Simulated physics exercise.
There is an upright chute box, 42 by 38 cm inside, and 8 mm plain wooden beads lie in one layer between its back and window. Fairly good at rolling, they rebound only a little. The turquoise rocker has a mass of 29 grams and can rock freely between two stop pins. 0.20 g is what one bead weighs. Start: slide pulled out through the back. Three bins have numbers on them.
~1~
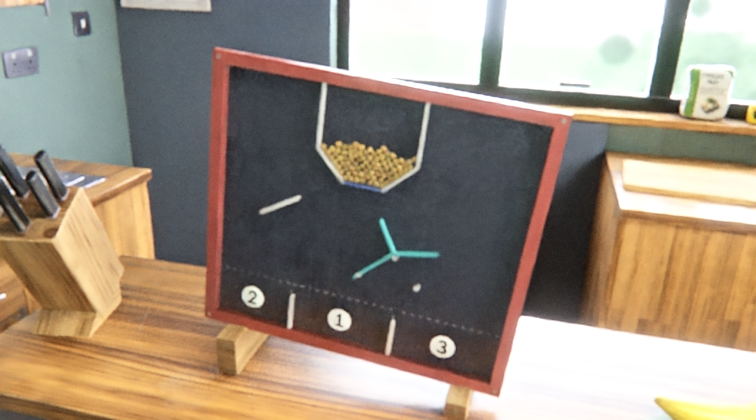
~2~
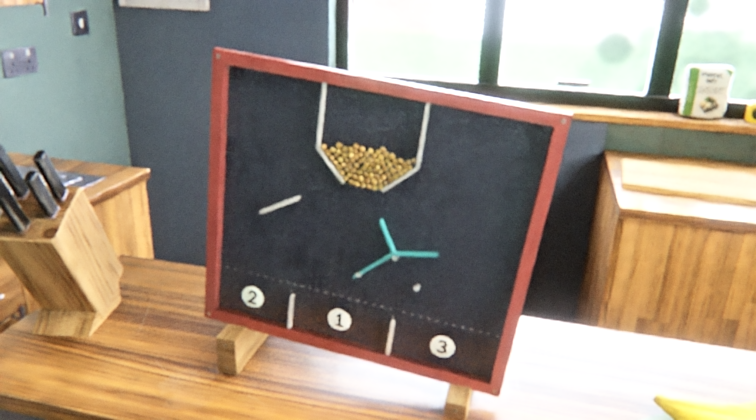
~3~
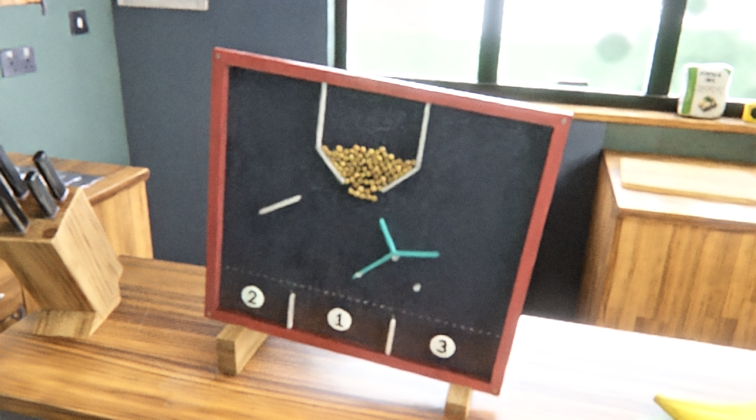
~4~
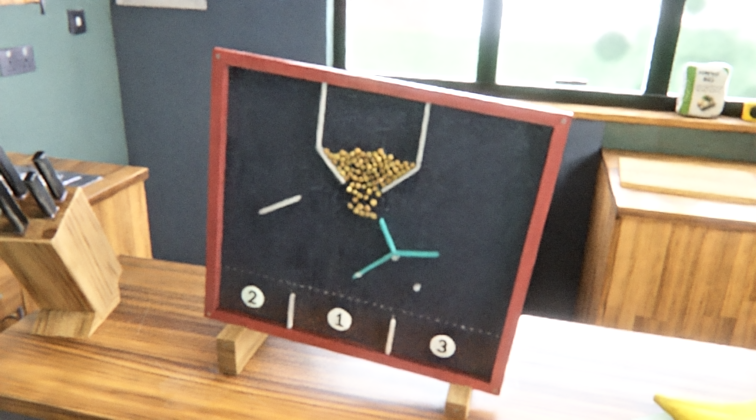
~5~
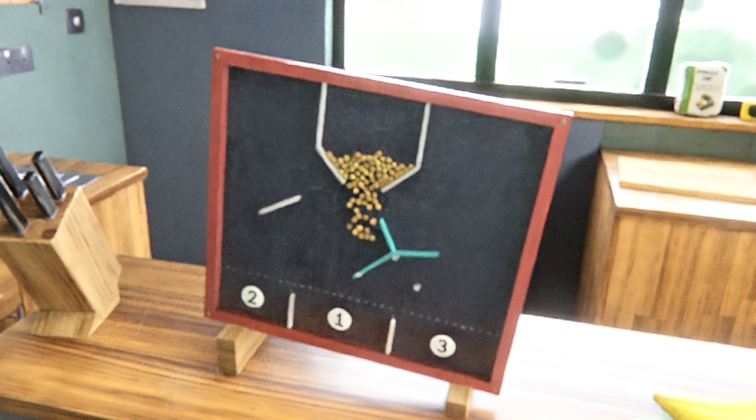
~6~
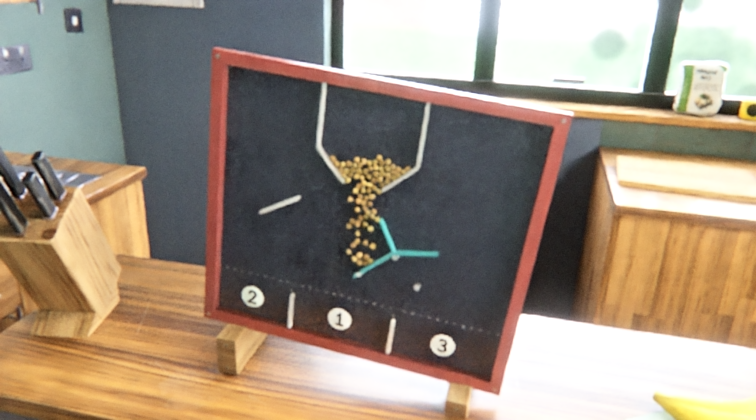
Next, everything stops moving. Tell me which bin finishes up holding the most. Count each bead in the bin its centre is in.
Answer: 1.
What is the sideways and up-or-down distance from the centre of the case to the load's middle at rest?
About 5 cm left and 17 cm below.
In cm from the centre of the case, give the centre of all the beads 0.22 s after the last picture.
Offset: Approx. 5 cm left, 10 cm below.
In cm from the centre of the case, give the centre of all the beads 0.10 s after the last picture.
Position estimate: Left 1 cm, below 2 cm.
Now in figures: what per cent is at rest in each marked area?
Bin 1 95, bin 2 5, bin 3 0.
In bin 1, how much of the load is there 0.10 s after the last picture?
10 %.
Then, 0.10 s later than the last picture, the beads' middle is 1 cm left of and 2 cm below the centre; no. 1, 10 %; turquoise rocker left end down 24°.
Then, 0.22 s later than the last picture, the beads' middle is 5 cm left of and 10 cm below the centre; no. 1, 50 %; turquoise rocker left end down 24°.
Then, 0.45 s later than the last picture, the beads' middle is 5 cm left of and 16 cm below the centre; no. 1, 95 %, no. 2, 5 %; turquoise rocker left end down 24°.
All still 2.1 s after it, no. 1, 95 %, no. 2, 5 %, no. 3, 0 %; turquoise rocker left end down 24°.
